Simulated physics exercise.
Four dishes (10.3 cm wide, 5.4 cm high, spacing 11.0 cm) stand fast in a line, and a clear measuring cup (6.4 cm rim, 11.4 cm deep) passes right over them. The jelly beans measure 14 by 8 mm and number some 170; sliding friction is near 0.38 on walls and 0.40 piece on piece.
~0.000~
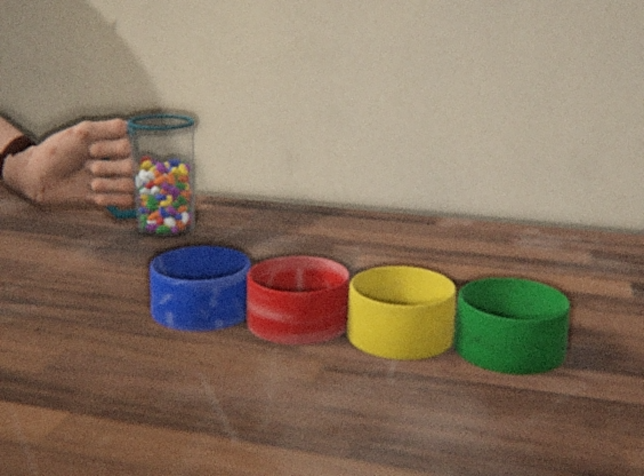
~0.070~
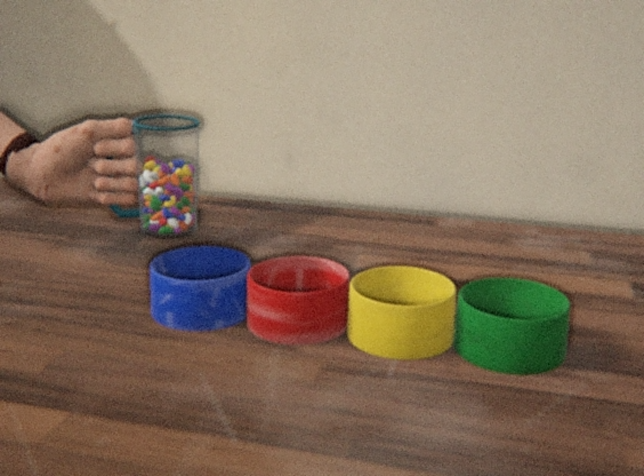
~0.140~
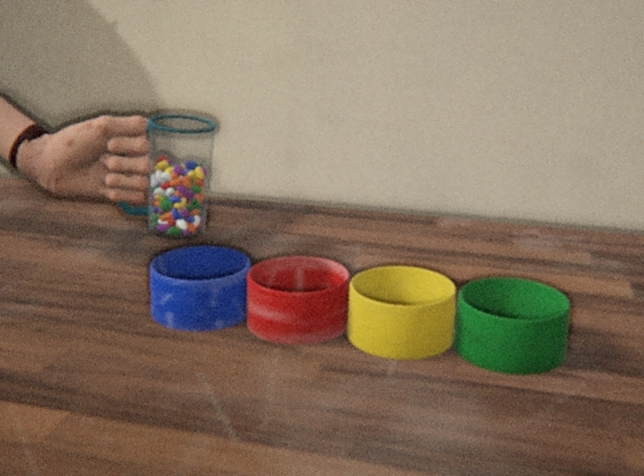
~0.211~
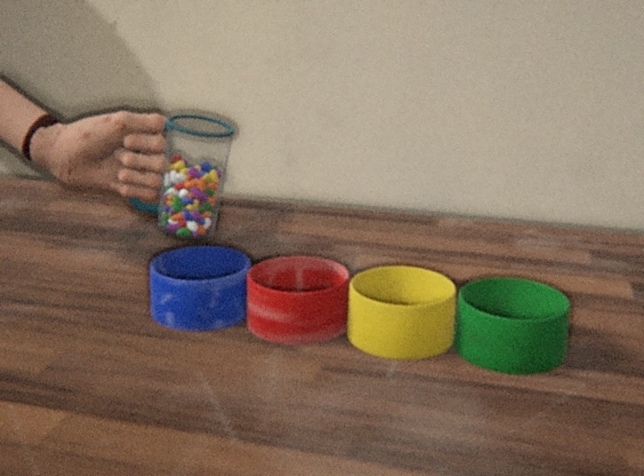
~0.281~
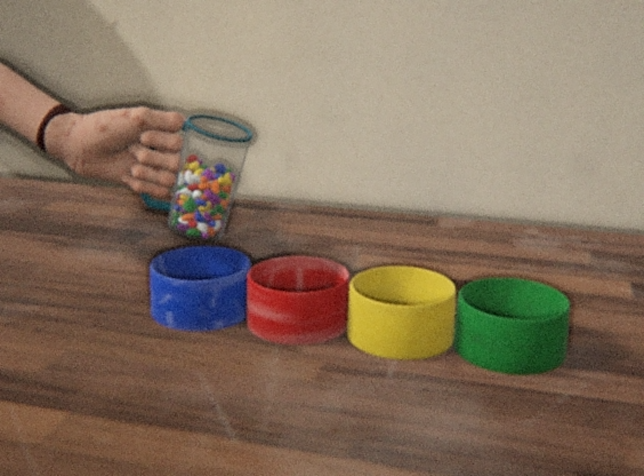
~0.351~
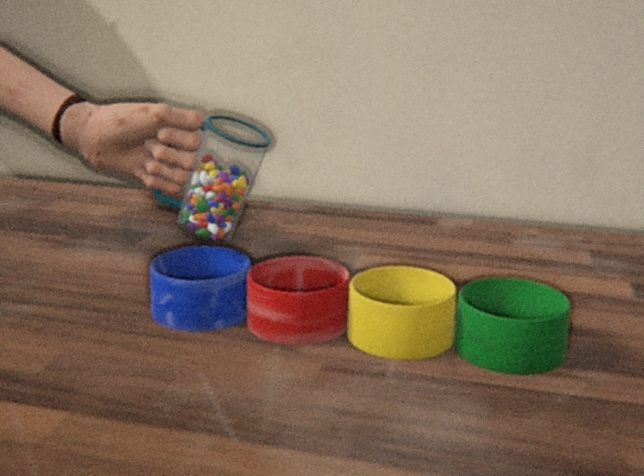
A hand moves a clear cup of colorful jelly beans right, gradually tilting it rightward.
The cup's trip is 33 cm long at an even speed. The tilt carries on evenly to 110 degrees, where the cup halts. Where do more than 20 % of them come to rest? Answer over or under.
Red dish: Under; blue dish: Under; green dish: Over; yellow dish: Under; on the counter: Under.
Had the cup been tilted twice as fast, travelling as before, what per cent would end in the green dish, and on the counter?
In that case green 70; counter 0.
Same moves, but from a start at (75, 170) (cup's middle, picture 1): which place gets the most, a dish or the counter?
The winner: Yellow.
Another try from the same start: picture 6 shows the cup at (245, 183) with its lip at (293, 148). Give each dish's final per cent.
Red 0, blue 0, green 100, yellow 0.
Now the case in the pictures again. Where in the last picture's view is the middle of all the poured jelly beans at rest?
At about (530, 335).
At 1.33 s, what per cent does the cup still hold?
About 100 per cent.
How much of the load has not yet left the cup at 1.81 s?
Roughly 50 per cent.
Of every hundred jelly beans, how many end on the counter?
Some 10 per cent.
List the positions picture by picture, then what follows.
In the first picture, cup at (164, 176), tilt 0 degrees, lip at (190, 124), moved 0.0 cm; middle of the pieces at (168, 195); blue dish at (201, 263); red dish at (299, 274); yellow dish at (403, 286); green dish at (514, 299).
In the second picture, cup at (168, 176), tilt 1 degrees, lip at (196, 125), moved 0.5 cm; middle of the pieces at (171, 195).
In the third picture, cup at (179, 177), tilt 6 degrees, lip at (211, 129), moved 1.8 cm; middle of the pieces at (181, 196).
In the fourth picture, cup at (193, 179), tilt 11 degrees, lip at (230, 134), moved 3.3 cm; middle of the pieces at (193, 197).
In the fifth picture, cup at (207, 180), tilt 16 degrees, lip at (249, 139), moved 4.9 cm; middle of the pieces at (205, 198).
In the sixth picture, cup at (221, 181), tilt 21 degrees, lip at (267, 144), moved 6.4 cm; middle of the pieces at (218, 199); blue dish at (201, 263); red dish at (299, 274); yellow dish at (403, 286); green dish at (514, 299). Its pace works out near 70 degrees a second; the hand travels 22 cm a second.
After 0.94 s, tilt 63 degrees; cup holds 100 %.
After 1.33 s, tilt 91 degrees; cup holds 100 %.
Then, at 1.81 s, tilt 110 degrees; cup holds 50 %, green 35 %.
In the end, at 3.5 s, red 0 %, blue 0 %, green 90 %, yellow 0 %, counter 10 %.
